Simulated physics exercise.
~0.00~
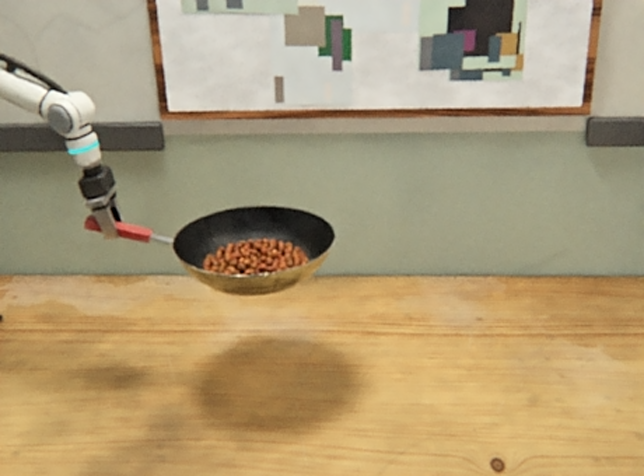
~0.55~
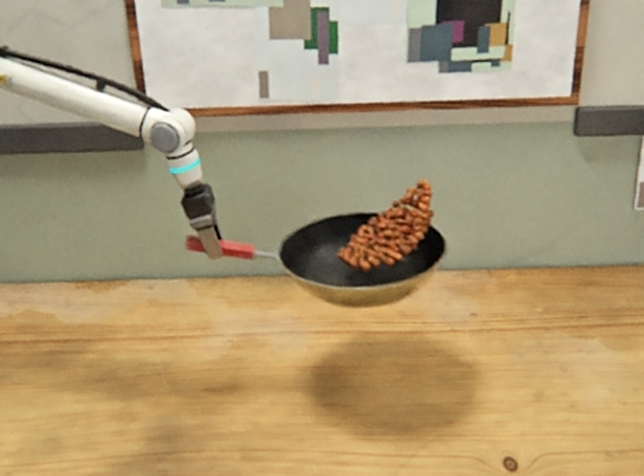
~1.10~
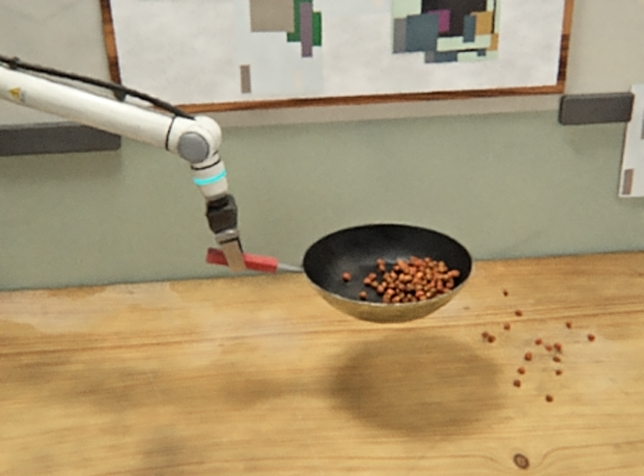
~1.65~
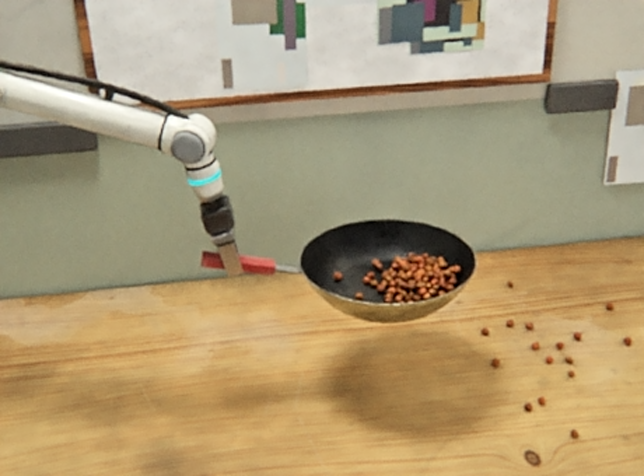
A pale wooden table stands before a grey-green wall with a wood-framed abstract print, seen from the front and slightly above as the view drifts a little. At the left, a white robot arm with a glowing cyan band grips the red handle of a dark frying pan, holding a heap of reddish-brown hazelnuts above the table. The arm carries the pan to the right, and the nuts surge up over its far side in a slanting mass. Most drop back into the pan, but some spill past the right rim and scatter across the table. The arm holds the pan still and level, with most nuts inside.
